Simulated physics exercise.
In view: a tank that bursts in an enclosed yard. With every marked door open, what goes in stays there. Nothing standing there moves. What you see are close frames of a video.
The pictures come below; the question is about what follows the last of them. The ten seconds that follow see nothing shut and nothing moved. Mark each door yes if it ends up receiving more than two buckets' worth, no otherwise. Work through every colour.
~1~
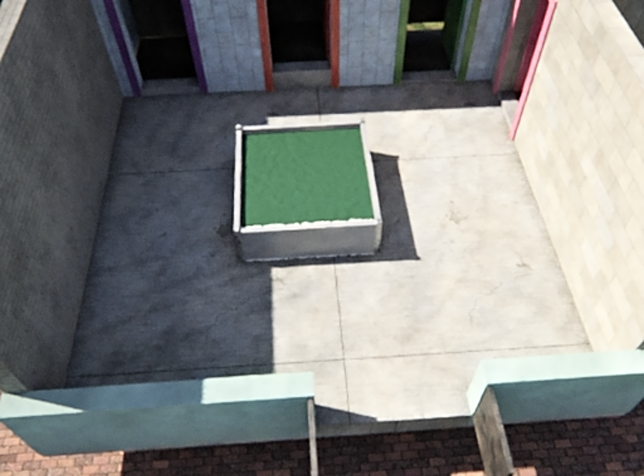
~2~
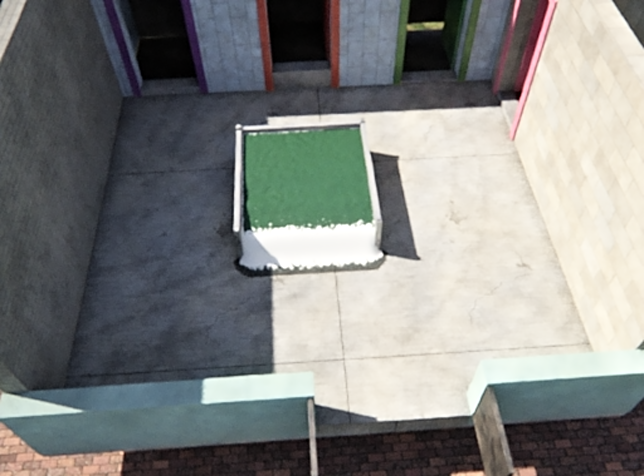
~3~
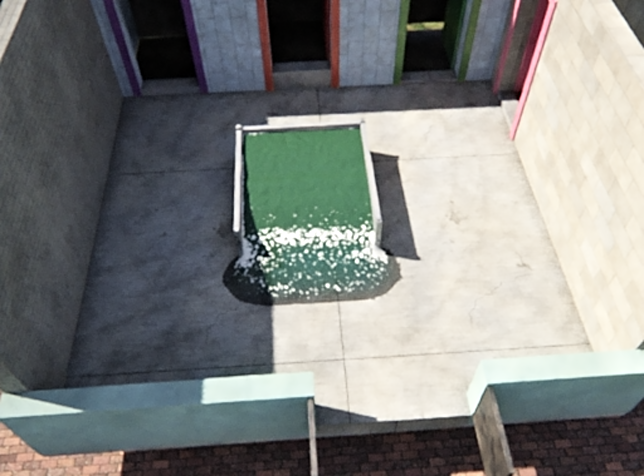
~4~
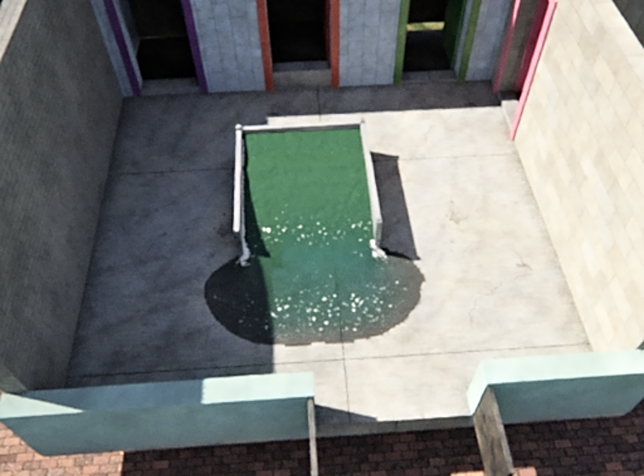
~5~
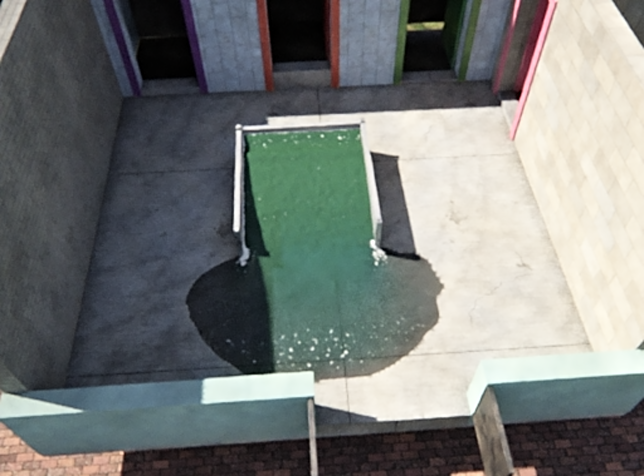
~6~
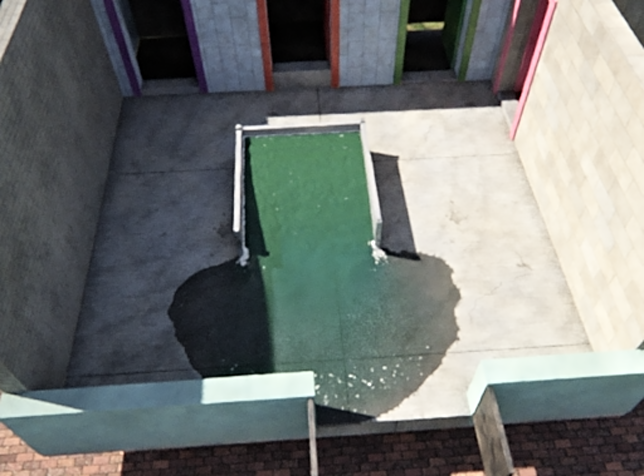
Pink door - no, red door - no, green door - no, purple door - no.
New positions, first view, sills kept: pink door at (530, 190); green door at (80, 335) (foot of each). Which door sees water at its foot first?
The door marked green.
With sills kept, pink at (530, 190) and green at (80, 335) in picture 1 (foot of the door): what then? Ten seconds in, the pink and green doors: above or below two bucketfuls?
In that case the pink door keeps within bounds and the green door runs over the limit.
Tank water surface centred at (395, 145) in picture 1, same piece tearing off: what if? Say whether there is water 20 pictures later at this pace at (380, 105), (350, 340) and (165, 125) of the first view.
As listed: Untouched, reached, untouched.
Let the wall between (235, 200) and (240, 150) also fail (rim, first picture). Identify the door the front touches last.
You want the pink one.
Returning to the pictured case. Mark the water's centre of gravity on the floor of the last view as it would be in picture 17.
Close to (297, 287).
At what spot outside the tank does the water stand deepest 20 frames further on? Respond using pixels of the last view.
Around (59, 419).
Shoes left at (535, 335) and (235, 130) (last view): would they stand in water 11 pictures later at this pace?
First spot soaked, second spot spared.
A moment on, water covers 25 % of the floor; the pink door not reached, the red door not reached, the green door not reached, the purple door not reached.
Next, water covers 30 % of the floor; the pink door not reached, the red door not reached, the green door not reached, the purple door not reached.
Then, water covers 40 % of the floor; the pink door not reached, the red door not reached, the green door not reached, the purple door not reached.
Later, water covers 70 % of the floor; the pink door wet at the sill, nothing in, the red door not reached, the green door not reached, the purple door wet at the sill, nothing in.
In the end, water covers 85 % of the floor; the pink door wet at the sill, nothing in, the red door wet at the sill, nothing in, the green door wet at the sill, nothing in, the purple door wet at the sill, nothing in.
